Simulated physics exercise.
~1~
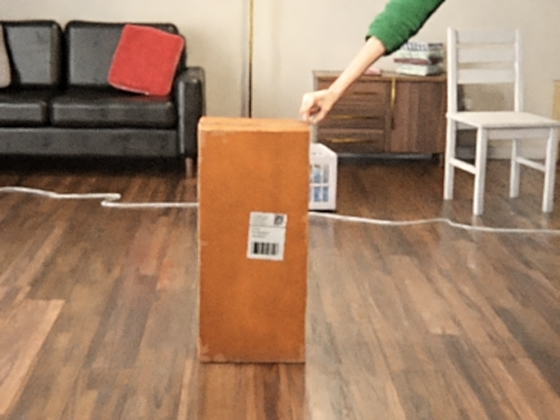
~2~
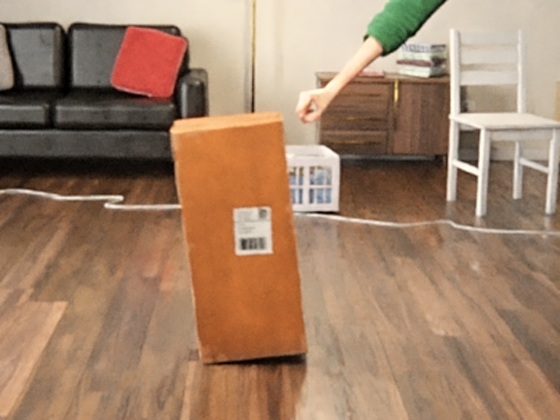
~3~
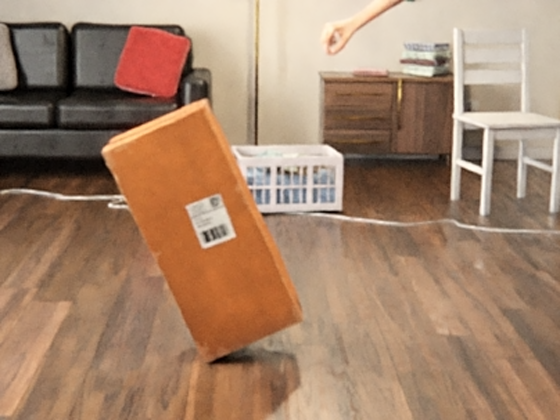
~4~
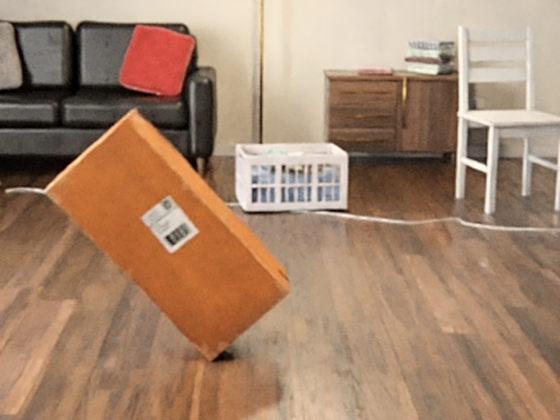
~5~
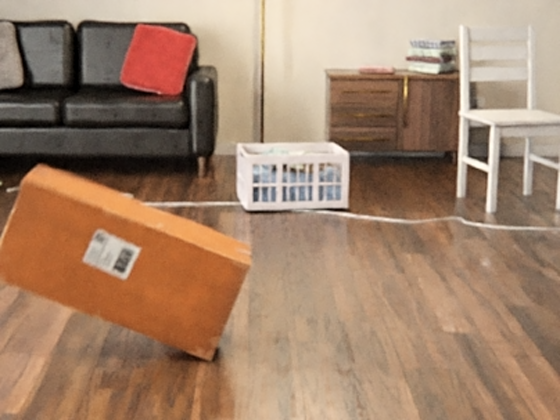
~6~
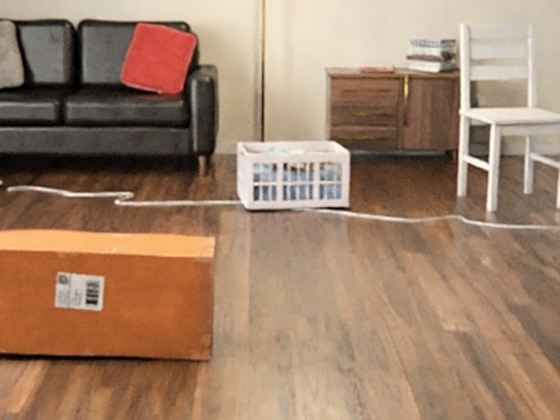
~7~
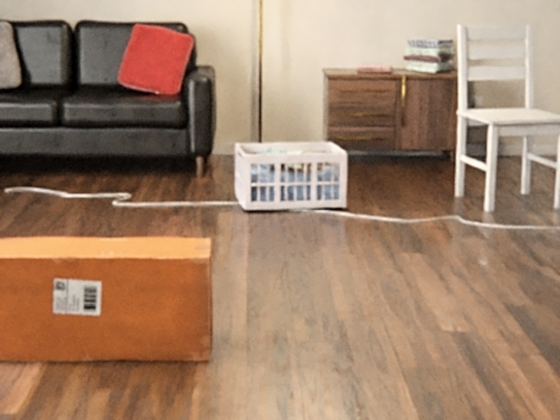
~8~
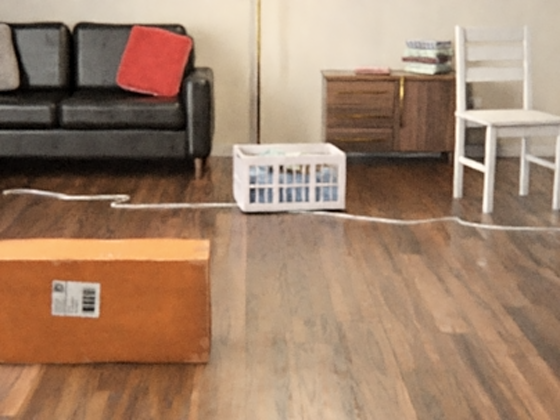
Tall orange box tipping left as a hand draws back, toppling over and landing on its side on the wooden floor.
